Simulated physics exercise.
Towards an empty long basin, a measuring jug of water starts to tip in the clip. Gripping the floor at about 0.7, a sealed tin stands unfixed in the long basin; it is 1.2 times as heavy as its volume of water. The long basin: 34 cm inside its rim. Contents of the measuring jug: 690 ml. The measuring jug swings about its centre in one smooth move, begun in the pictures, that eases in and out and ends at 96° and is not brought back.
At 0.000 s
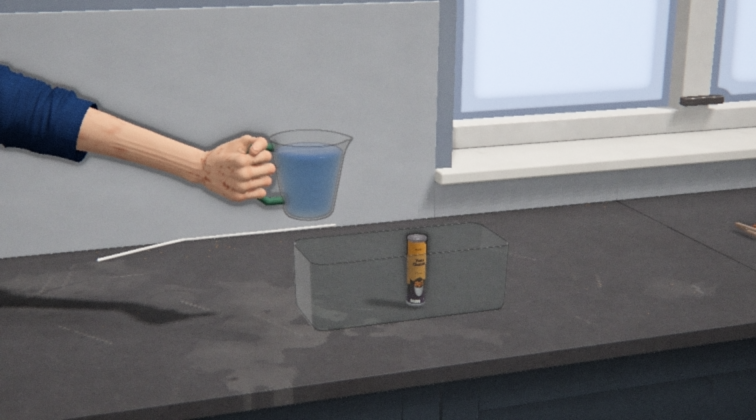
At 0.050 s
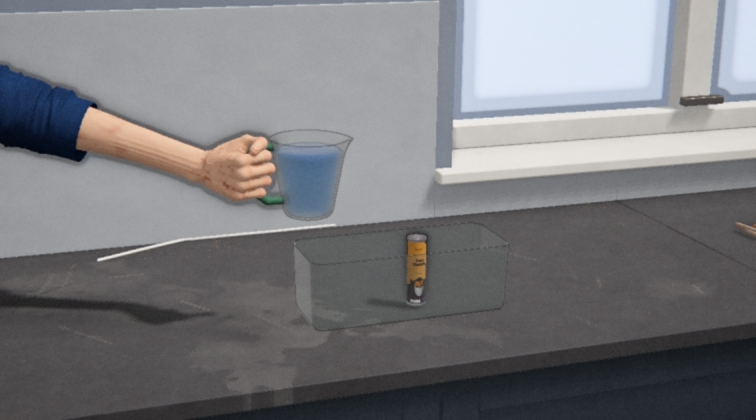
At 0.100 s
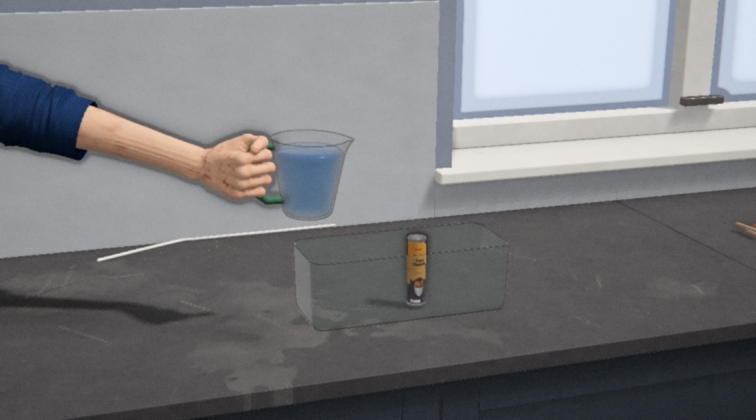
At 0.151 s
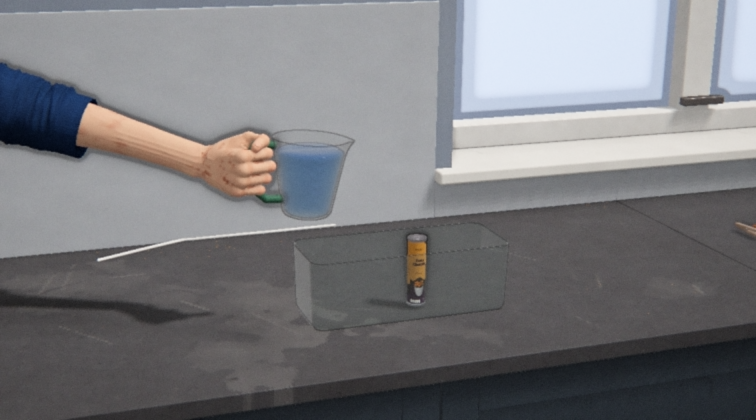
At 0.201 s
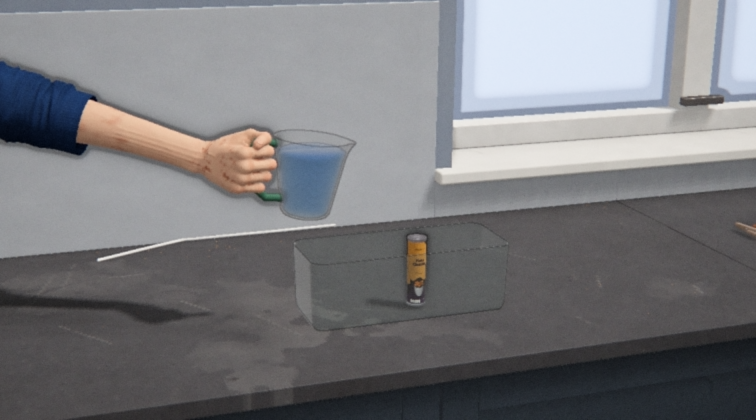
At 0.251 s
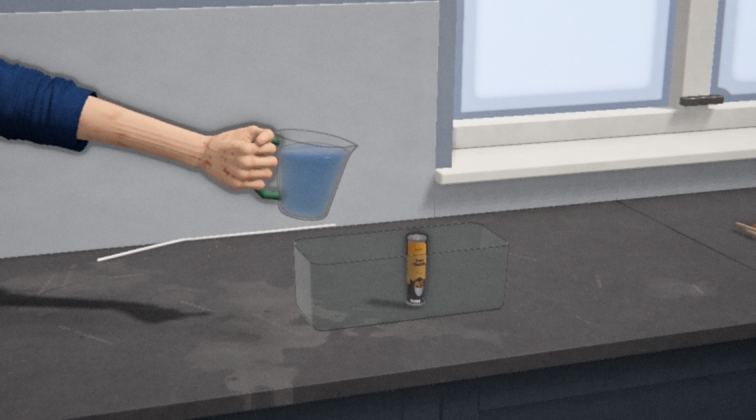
A hand holding a clear jug of blue water tilts it slightly rightward above a glass basin containing a small upright tin.
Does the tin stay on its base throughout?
Yes, it stays on its base.
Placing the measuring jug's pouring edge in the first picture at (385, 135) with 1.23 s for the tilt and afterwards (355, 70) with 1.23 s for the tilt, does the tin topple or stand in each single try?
Run one: It tumbles. Run two: It tumbles.
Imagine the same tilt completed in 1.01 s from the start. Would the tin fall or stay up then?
Holds steady.
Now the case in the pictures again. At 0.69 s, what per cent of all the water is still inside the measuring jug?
Near 80 in a hundred.
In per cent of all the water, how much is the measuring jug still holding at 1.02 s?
What remains is about 30 percent of it all.
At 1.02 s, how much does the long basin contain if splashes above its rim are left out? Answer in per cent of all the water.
The fraction sits near 54 in a hundred.
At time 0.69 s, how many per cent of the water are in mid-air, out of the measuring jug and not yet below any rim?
Close to 16 in a hundred.
Then, 0.69 s in, the tilt is 58° and 79 per cent is still to pour; the tin stands where it began.
Then, 1.02 s in, the tilt is 89° and 29 per cent is still to pour; the tin stands where it began.
Then, 1.36 s in, the tilt is 96° and 2 per cent is still to pour; the tin stands where it began.
Then, 1.73 s in, the tilt is 96° and 0 per cent is still to pour; the tin stands where it began.
Finally, the tin stands where it began.
